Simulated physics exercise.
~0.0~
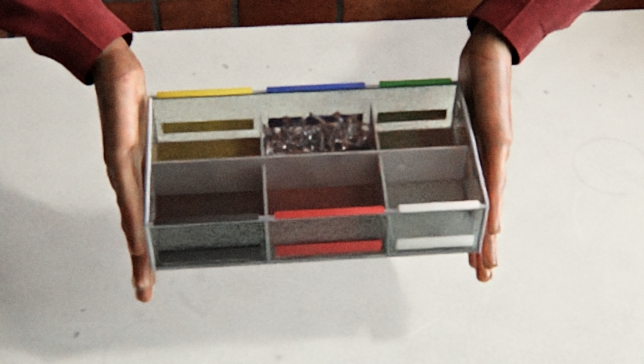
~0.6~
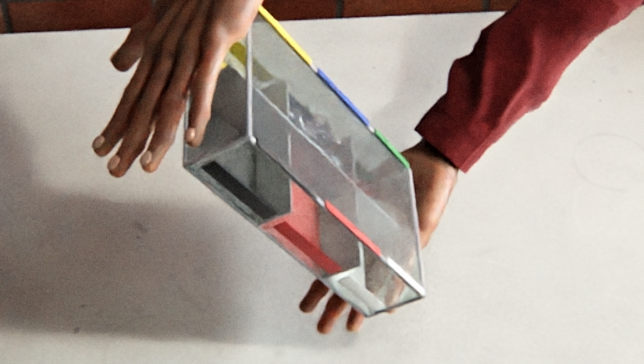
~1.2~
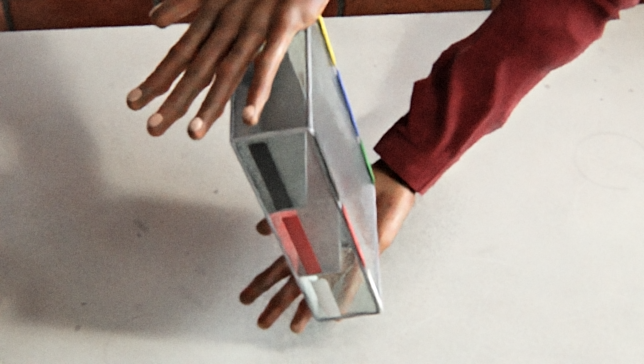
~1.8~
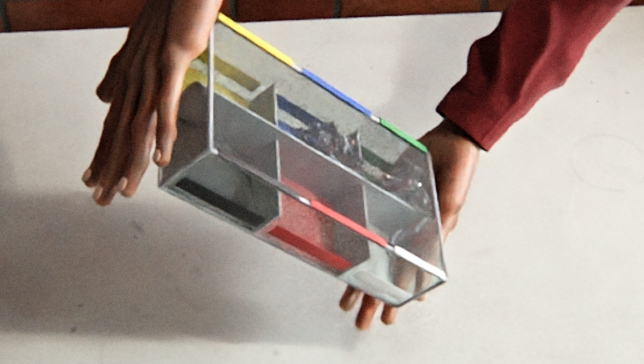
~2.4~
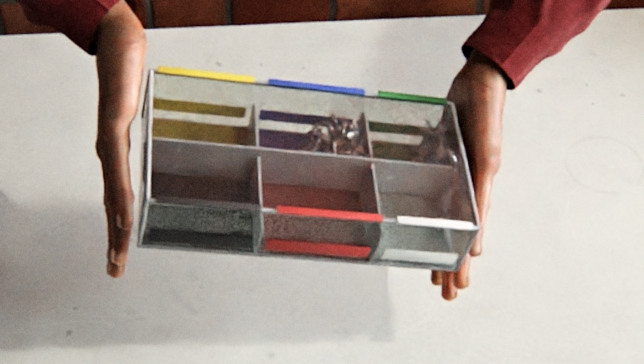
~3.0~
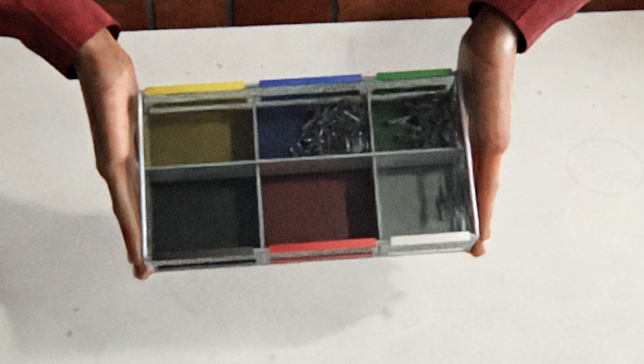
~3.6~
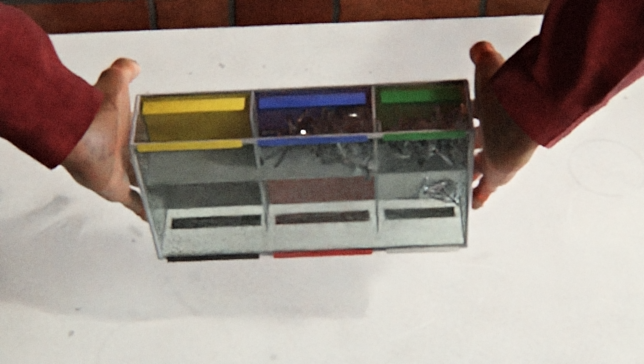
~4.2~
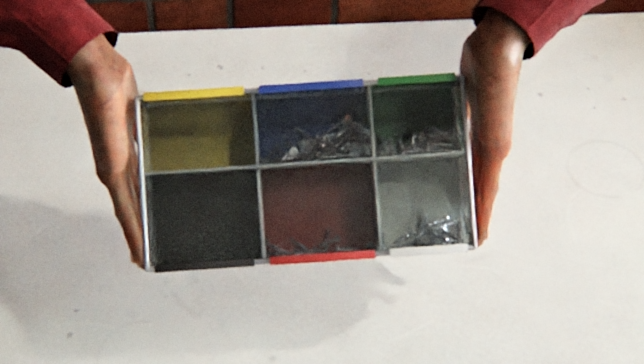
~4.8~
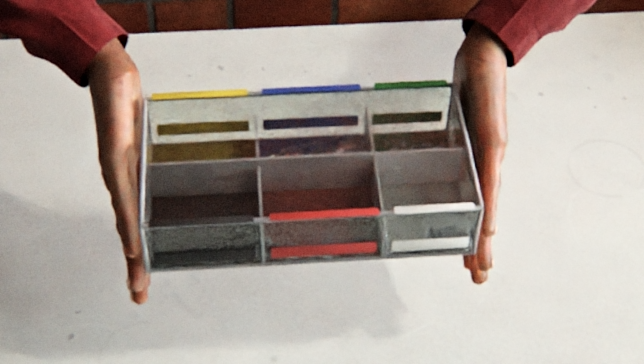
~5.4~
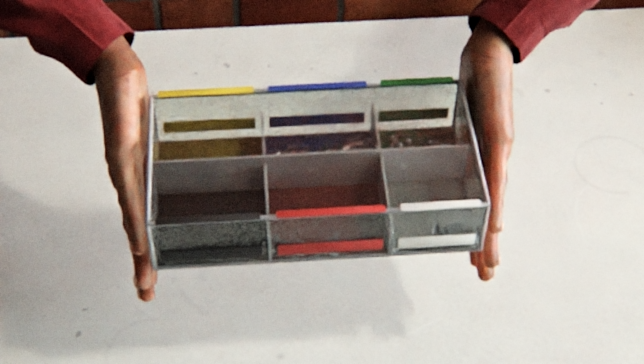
A clear-lidded box with six compartments is held between two hands in dark red sleeves, seen from above over a pale table with brick behind. Yellow, blue and green labels line the far side; black, red and white the near side, with small shiny metal pieces heaped in the blue section. The hands tip the box steeply down to the right, then bring it back level, and pieces spread into green. Next they tilt it steeply towards the viewer and return it. It ends held level and still, pieces mostly hidden behind the partitions.
